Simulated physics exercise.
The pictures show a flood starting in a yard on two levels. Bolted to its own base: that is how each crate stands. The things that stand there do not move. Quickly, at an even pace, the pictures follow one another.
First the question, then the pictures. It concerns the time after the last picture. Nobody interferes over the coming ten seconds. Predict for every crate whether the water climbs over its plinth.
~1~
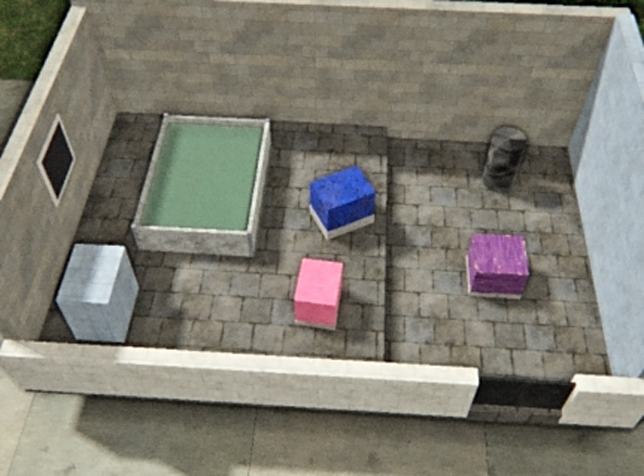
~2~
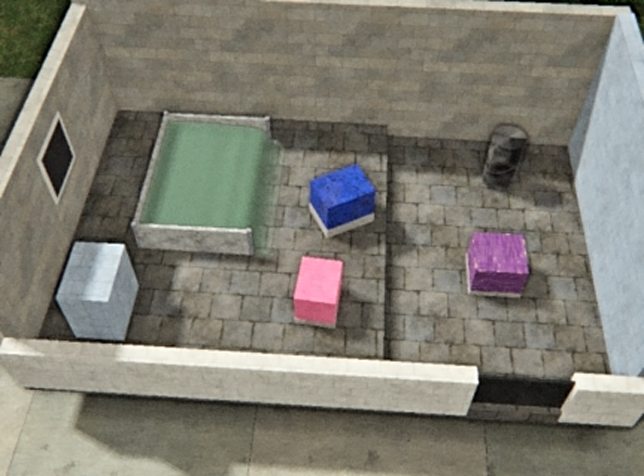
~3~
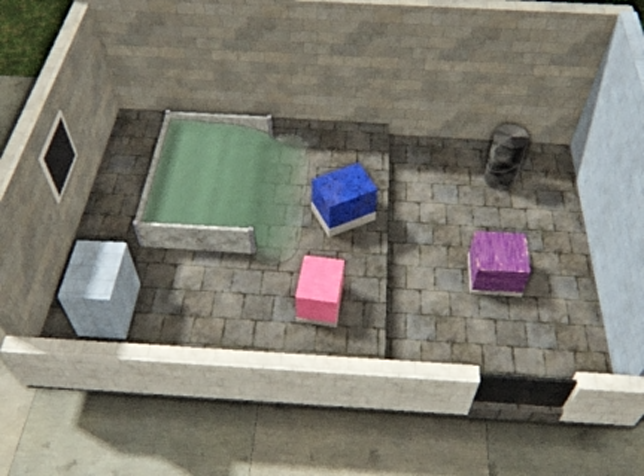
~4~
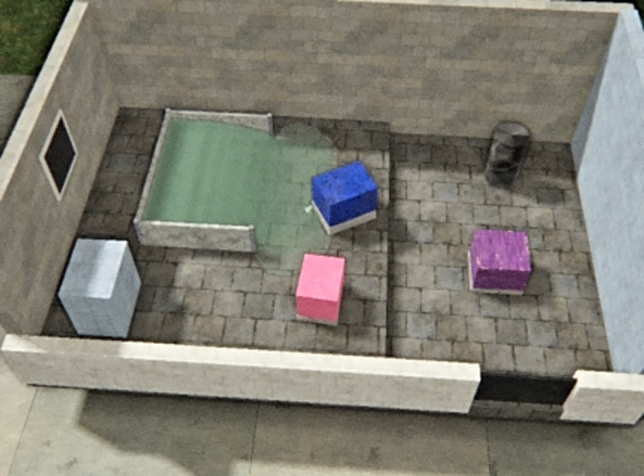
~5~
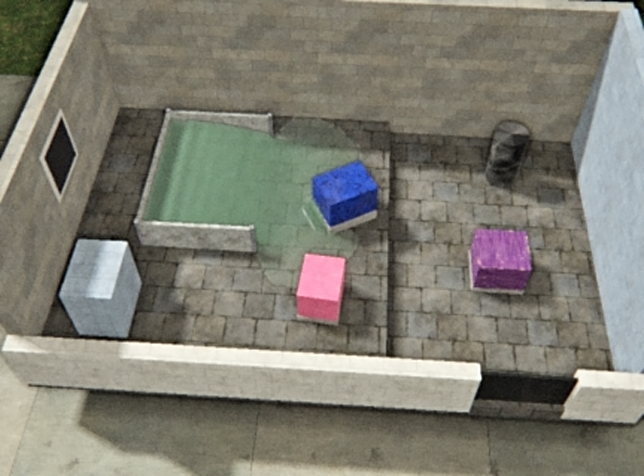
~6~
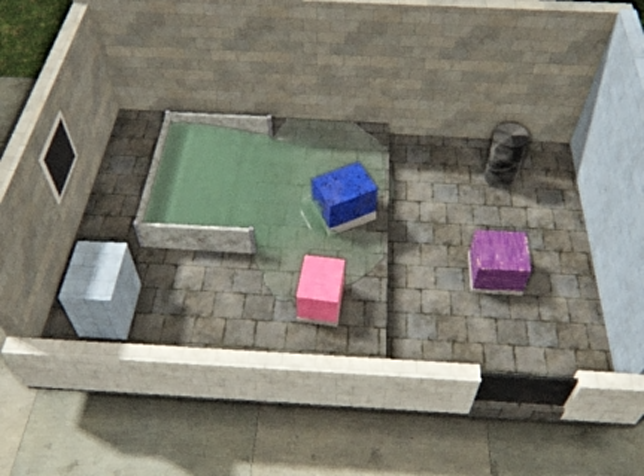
Outcome: The purple crate meets the water; the blue crate meets the water; the pink crate meets the water.
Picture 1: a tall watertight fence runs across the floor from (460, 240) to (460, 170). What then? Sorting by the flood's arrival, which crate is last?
My answer: The purple crate.
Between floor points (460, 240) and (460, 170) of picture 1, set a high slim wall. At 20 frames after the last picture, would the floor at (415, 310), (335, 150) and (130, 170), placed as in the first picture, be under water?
Taking the three spots in order: Soaked, soaked, spared.
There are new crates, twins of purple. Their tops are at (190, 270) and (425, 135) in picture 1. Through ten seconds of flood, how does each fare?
Crate by crate: Is not reached; gets flooded.
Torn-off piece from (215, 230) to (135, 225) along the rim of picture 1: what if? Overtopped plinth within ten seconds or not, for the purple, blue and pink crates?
As I see it, the purple crate avoids the flood, the blue crate avoids the flood and the pink crate is overtopped.
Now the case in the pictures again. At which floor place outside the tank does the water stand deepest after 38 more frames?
Roughly at (607, 398).
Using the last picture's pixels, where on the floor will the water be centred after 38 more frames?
Around pixel (432, 252) of the last picture.
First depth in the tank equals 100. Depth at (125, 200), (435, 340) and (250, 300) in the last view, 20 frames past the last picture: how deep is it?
About 0, 4 and 2 percent, in that order.
A moment on, water covers 30 % of the floor; the purple crate water round its plinth, the blue crate water round its plinth, the pink crate water round its plinth.
Next, water covers 50 % of the floor; the purple crate water round its plinth, the blue crate water round its plinth, the pink crate water round its plinth.
Then, water covers 65 % of the floor; the purple crate water round its plinth, the blue crate water round its plinth, the pink crate water round its plinth.
Later, water covers 80 % of the floor; the purple crate water round its plinth, the blue crate water round its plinth, the pink crate water round its plinth.
In the end, water covers 85 % of the floor; the purple crate was topped, the blue crate was topped, the pink crate was topped.
